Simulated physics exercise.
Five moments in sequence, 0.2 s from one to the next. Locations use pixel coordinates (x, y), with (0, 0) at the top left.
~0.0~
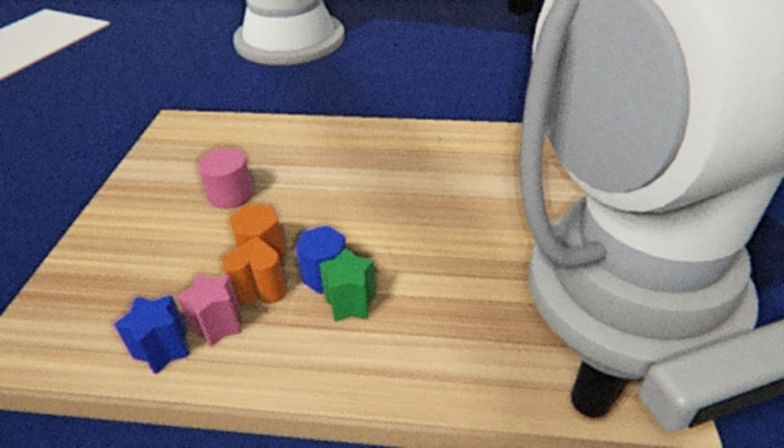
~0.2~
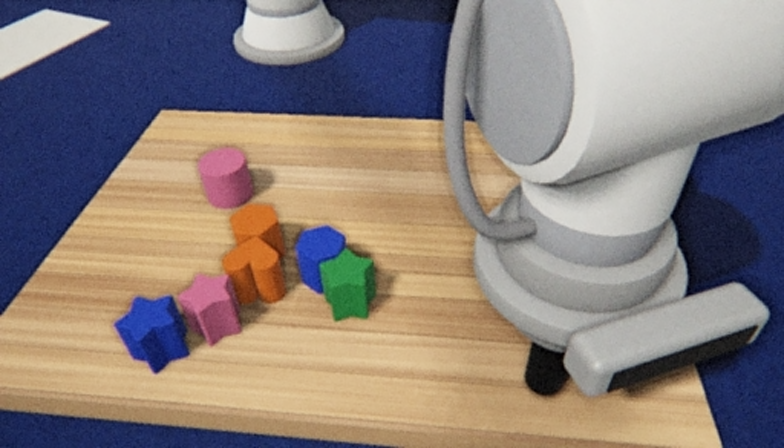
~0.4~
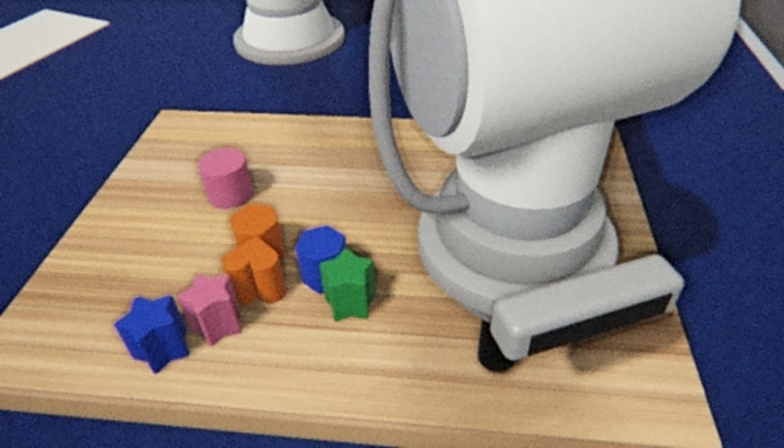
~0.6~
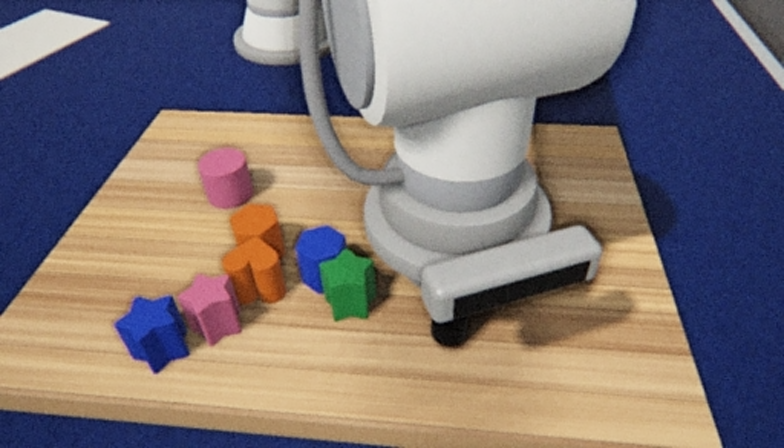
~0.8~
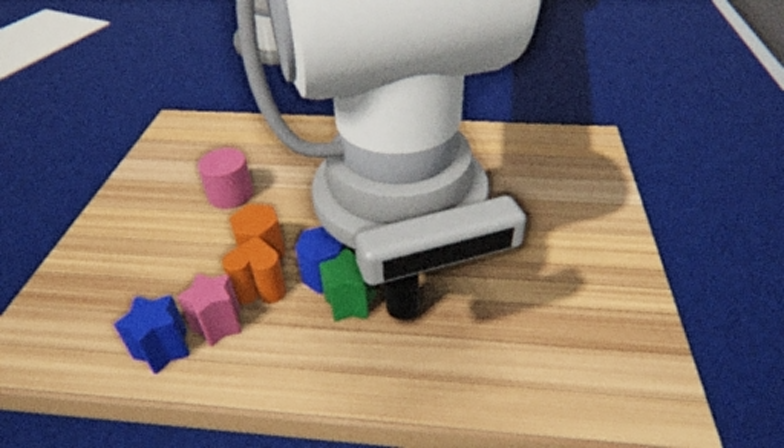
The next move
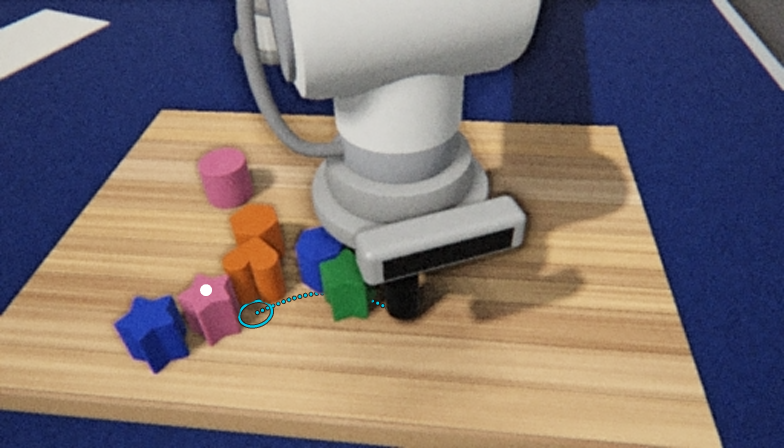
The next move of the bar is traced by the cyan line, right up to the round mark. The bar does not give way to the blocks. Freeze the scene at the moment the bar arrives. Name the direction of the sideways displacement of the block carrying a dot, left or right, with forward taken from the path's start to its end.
To the left.
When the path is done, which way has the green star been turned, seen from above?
In a top view, it turns counterclockwise.
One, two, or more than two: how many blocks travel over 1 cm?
Three or more move.
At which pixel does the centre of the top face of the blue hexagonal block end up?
The blue hexagonal block ends near (286, 229).
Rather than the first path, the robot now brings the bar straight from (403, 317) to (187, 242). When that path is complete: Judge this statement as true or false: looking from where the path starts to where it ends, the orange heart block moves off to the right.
That is false.
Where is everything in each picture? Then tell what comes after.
In the first frame, lower end of the bar at (590, 401), tops of blocks, pink star at (206, 290), orange heart block at (251, 255), blue hexagonal block at (321, 241), green star at (347, 268).
In the second frame, bar at (543, 380), blocks as before.
In the third frame, bar at (495, 358), blocks as before.
In the fourth frame, bar at (448, 333), blocks as before.
In the fifth frame, bar at (403, 308), pink star at (206, 290), orange heart block at (251, 255), blue hexagonal block at (321, 241), green star at (347, 268).
The drawn path runs from (403, 317) over (358, 296) and (306, 295) to (256, 313); the dot is on the pink star.
What follows on the original path. One third of the way, bar at (356, 287); blue hexagonal block at (296, 232), turned 30° clockwise; green star at (316, 263), turned 15° anticlockwise.
Two thirds of the way, bar at (304, 286); orange heart block at (227, 253), turned 40° clockwise; blue hexagonal block at (286, 229), turned 60° clockwise; green star at (264, 271), turned 35° anticlockwise.
At the end, bar at (253, 305); pink star at (158, 306); orange heart block at (202, 254), turned 90° clockwise; blue hexagonal block at (286, 229), turned 60° clockwise; green star at (207, 291), turned 35° anticlockwise.
